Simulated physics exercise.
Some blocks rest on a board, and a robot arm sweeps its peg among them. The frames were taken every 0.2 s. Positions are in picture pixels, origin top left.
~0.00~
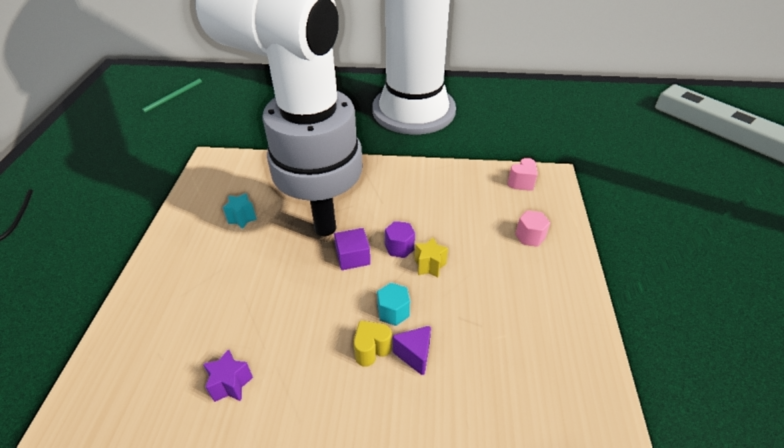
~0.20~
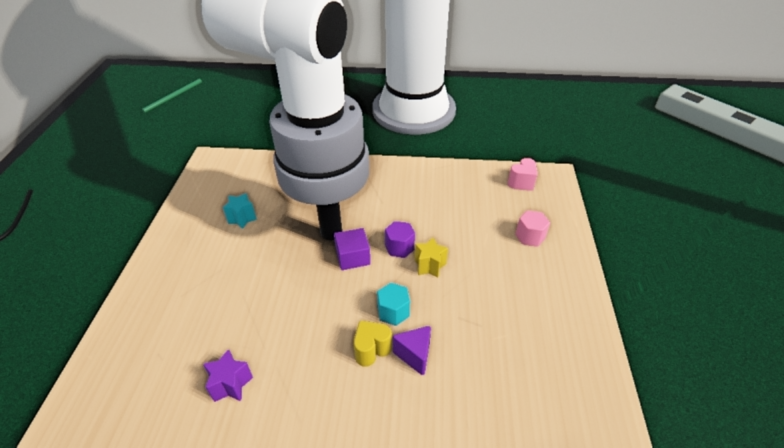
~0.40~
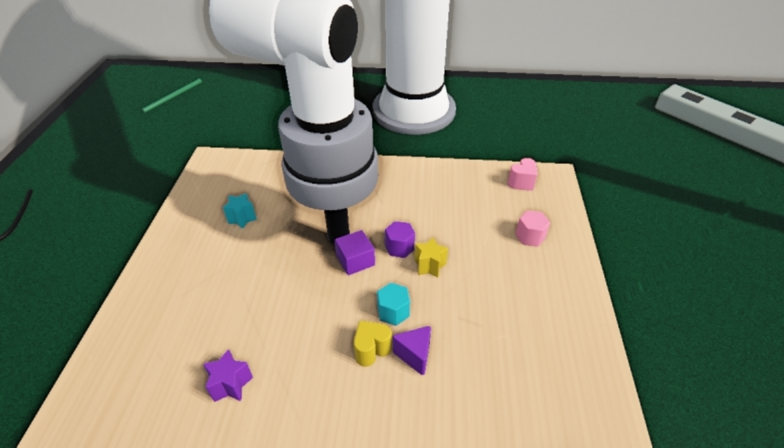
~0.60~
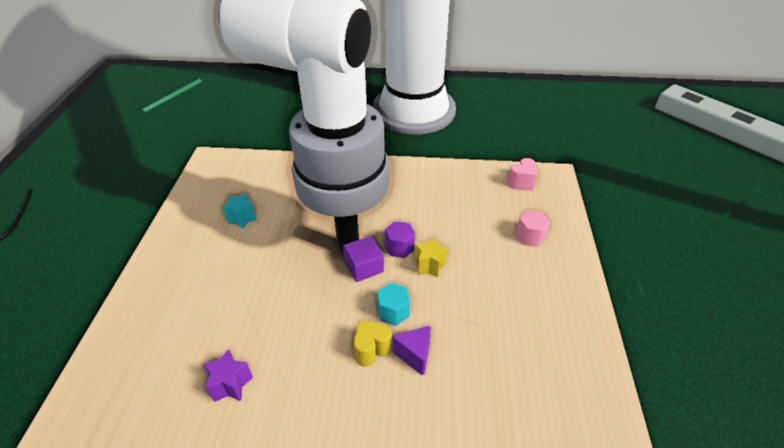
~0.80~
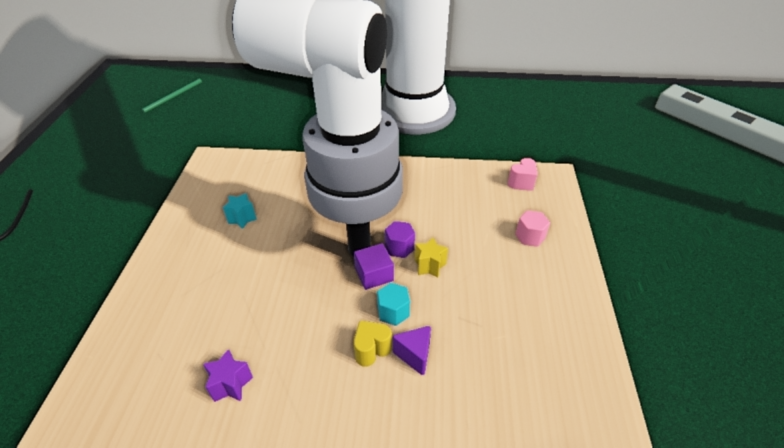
A robot arm moves its dark peg a short way right and toward the viewer over a wooden board, meeting a purple square block and nudging it slightly toward the turquoise hexagon, while the other blocks stay still.
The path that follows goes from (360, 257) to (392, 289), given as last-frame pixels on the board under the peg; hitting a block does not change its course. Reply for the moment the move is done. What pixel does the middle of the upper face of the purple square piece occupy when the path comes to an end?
The middle of the upper face of the purple square piece will lie at about (407, 293) in the picture.
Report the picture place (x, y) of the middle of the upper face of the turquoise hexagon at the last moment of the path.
At pixel (409, 323).
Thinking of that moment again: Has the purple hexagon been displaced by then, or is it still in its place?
That one stays where it is.
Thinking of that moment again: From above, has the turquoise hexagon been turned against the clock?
That would be a no.
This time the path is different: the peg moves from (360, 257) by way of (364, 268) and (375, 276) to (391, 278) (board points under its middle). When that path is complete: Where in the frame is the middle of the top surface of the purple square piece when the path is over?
Located at (406, 281).
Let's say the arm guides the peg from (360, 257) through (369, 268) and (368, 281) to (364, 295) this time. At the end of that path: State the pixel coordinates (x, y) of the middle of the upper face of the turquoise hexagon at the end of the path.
It should be at (412, 314) by then.
On the path given first. Halfway along, peg (375, 266); purple square piece (392, 274); turquoise hexagon (397, 301), turned 15° clockwise.
At the end, peg (391, 282); purple square piece (407, 293); turquoise hexagon (409, 323), turned 20° clockwise; purple hexagon still; purple triangular block (419, 348).
